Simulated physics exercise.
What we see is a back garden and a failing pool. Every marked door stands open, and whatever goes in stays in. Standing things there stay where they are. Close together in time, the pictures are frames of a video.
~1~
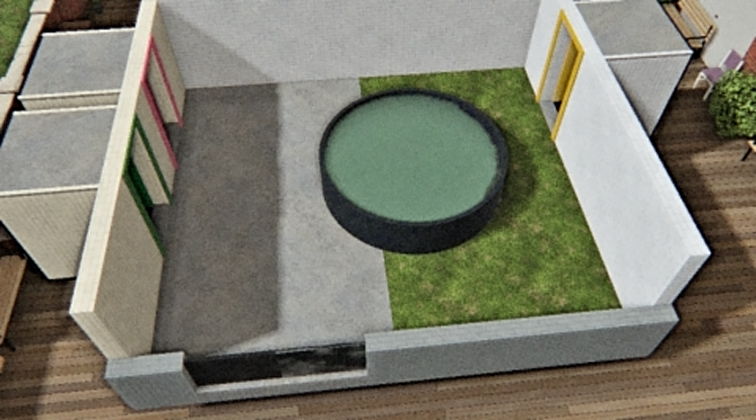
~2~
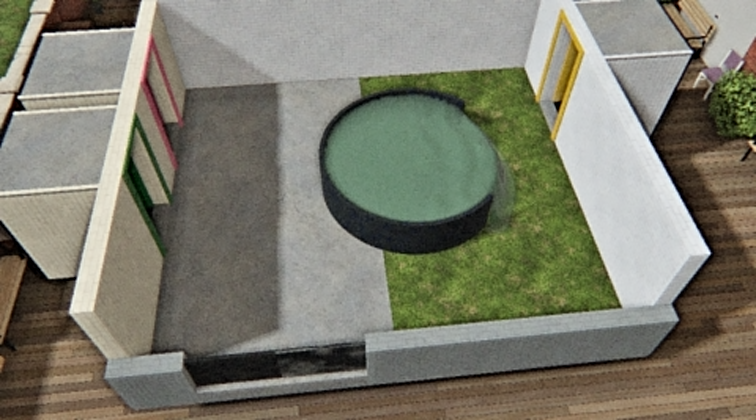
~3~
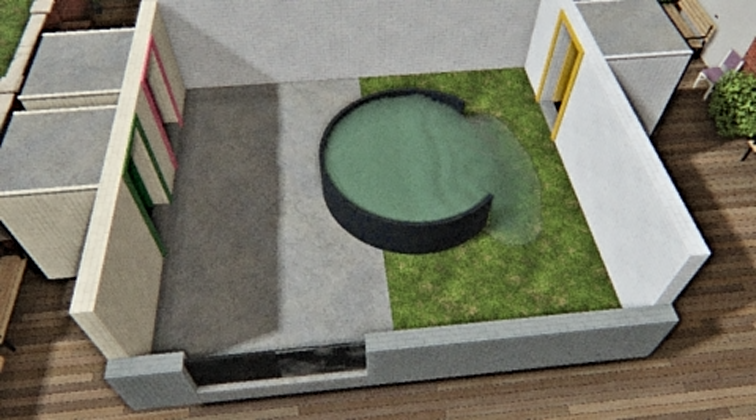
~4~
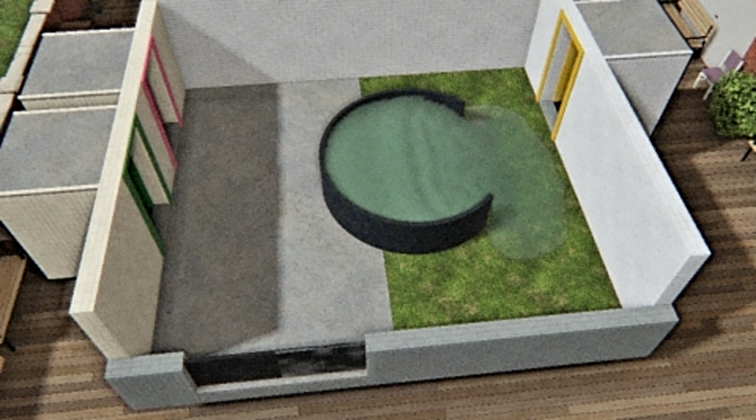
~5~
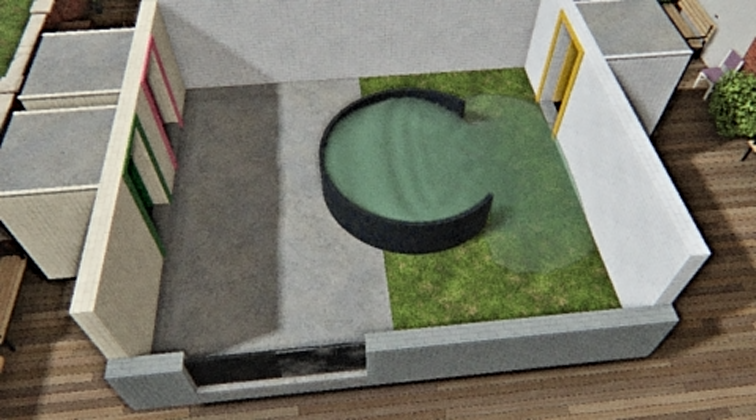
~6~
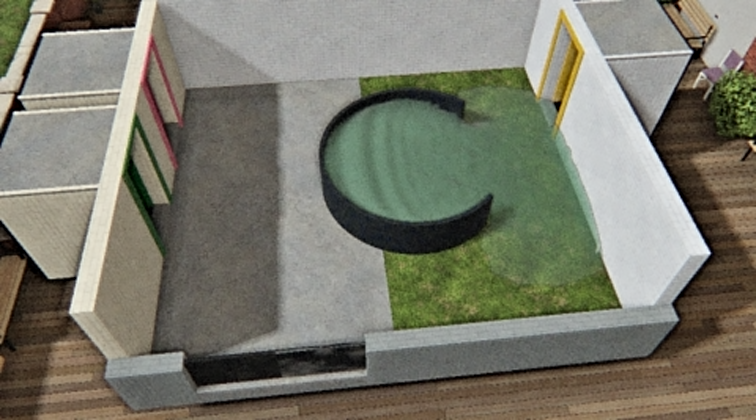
In a walled back garden, a round pool's right side opens and water spreads across the grass.
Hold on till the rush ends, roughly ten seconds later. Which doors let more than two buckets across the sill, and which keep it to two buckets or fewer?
The pink door ends up at or below the line. The green door ends up above the line. The yellow door ends up above the line.
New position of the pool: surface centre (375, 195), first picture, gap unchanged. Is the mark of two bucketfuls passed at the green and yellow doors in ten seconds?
Green: Beneath; yellow: Above.
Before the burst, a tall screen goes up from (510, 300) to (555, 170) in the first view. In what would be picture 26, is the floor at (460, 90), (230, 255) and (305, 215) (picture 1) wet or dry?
Listed order: Swamped, spared, spared.
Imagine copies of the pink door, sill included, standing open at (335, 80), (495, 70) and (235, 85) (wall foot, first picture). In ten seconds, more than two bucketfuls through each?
First falls short, then tops the limit, then falls short.
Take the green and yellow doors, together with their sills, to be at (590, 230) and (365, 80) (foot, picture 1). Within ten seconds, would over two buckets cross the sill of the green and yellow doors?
Result - the green door exceeds the limit while the yellow door exceeds the limit.
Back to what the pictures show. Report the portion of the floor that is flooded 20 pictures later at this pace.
That comes to about 50 per cent.
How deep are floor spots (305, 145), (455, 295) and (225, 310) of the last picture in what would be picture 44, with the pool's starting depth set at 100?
4, 18 and 8 per cent, roughly.
A moment on, water covers 25 % of the floor; the pink door not reached, the green door not reached, the yellow door far over two buckets in.
Next, water covers 30 % of the floor; the pink door not reached, the green door not reached, the yellow door far over two buckets in.
Then, water covers 50 % of the floor; the pink door not reached, the green door not reached, the yellow door far over two buckets in.
Later, water covers 100 % of the floor; the pink door wet at the sill, nothing in, the green door under two buckets in, the yellow door far over two buckets in.
In the end, water covers 100 % of the floor; the pink door wet at the sill, nothing in, the green door over two buckets in, the yellow door far over two buckets in.
